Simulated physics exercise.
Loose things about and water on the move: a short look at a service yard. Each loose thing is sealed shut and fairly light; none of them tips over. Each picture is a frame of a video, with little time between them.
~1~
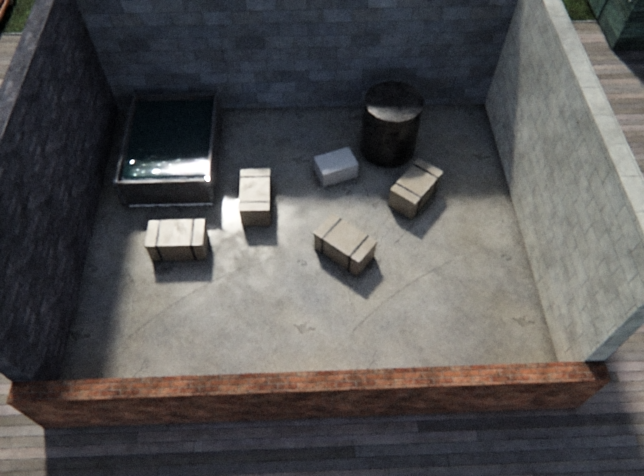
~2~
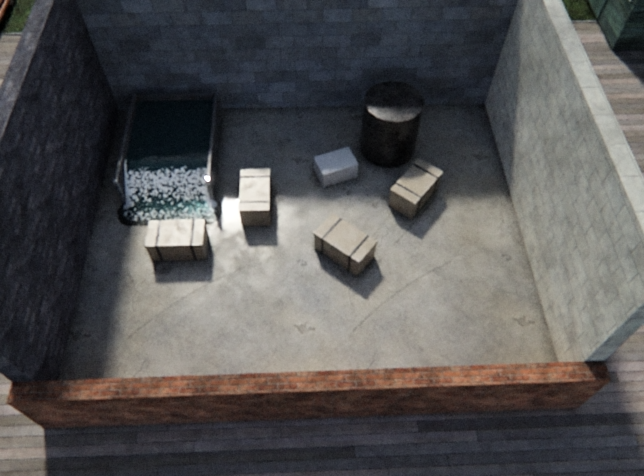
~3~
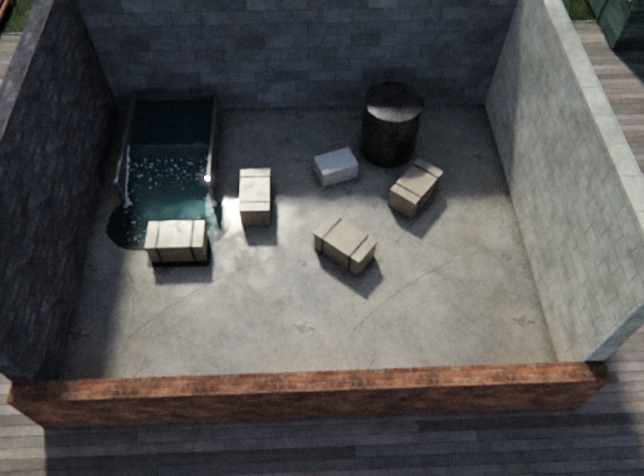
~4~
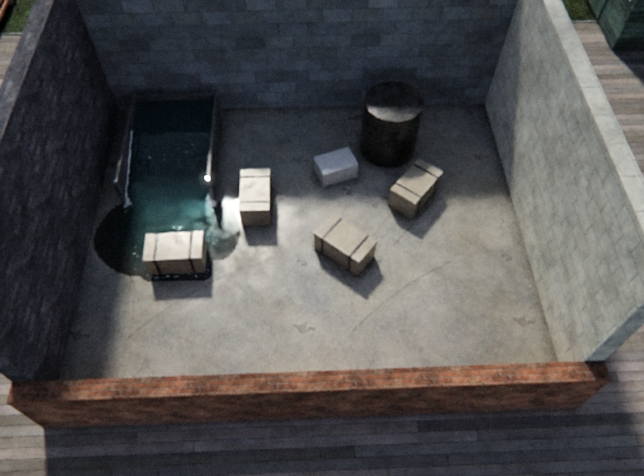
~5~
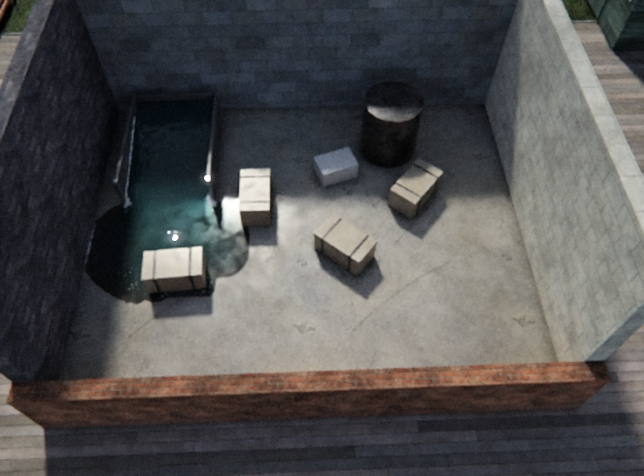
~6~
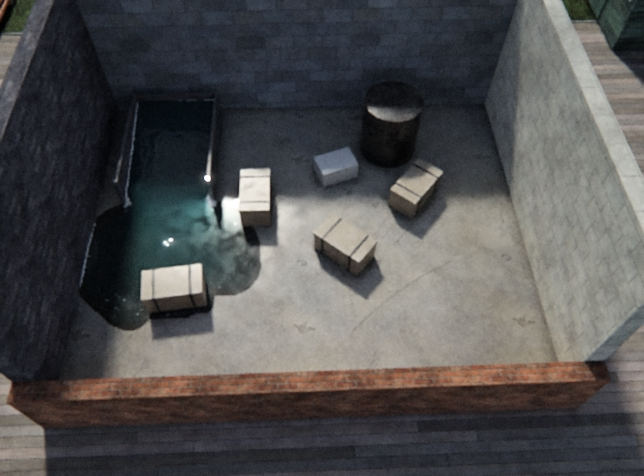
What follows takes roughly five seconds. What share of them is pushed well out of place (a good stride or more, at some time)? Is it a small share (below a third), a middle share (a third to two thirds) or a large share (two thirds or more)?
A small share, below a third.
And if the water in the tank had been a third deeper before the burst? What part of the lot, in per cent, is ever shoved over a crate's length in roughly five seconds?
Around 40 in a hundred.
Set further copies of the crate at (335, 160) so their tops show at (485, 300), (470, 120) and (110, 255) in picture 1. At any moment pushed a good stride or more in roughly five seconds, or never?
Copy by copy, in order: Largely stays, largely stays, relocated.
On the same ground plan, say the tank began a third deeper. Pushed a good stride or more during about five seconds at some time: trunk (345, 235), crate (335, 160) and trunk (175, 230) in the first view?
Taking them as listed, the first reached the mark, the second stopped before it and the third reached the mark.
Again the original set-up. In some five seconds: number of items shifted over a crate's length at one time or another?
Tally: 1.
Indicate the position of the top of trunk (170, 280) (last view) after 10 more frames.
(192, 361).
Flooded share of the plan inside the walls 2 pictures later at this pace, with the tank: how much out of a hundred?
Roughly 25 %.
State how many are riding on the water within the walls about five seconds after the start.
Count: 1.
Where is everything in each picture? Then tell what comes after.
In the first frame, a trunk at (175, 232), on the bottom; a crate at (336, 161), on the bottom; 0 of 5 have shifted.
In the second frame, a trunk at (175, 232), on the bottom; a crate at (336, 161), on the bottom; 0 of 5 have shifted.
In the third frame, a trunk at (175, 234), on the bottom; a crate at (336, 161) rests on the ground; 0 of 5 have shifted.
In the fourth frame, a trunk at (173, 246) rests on the ground, close to its start; a crate at (336, 161) rests on the ground; 1 of 5 have shifted.
In the fifth frame, a trunk at (172, 263) rests on the ground, a stride from its start; a crate at (336, 161), on the bottom; 1 of 5 have shifted.
In the sixth frame, a trunk at (172, 282) rests on the ground, a stride from its start; a crate at (336, 161) rests on the ground; 1 of 5 have shifted.
A moment on, 1 of 5 are well off their spots; 0 afloat.
Next, 1 of 5 are well off their spots; 1 afloat.
Later, 1 of 5 are well off their spots; 1 afloat.
In the end, 1 of 5 are well off their spots, and 1 have been at some point; 1 afloat.
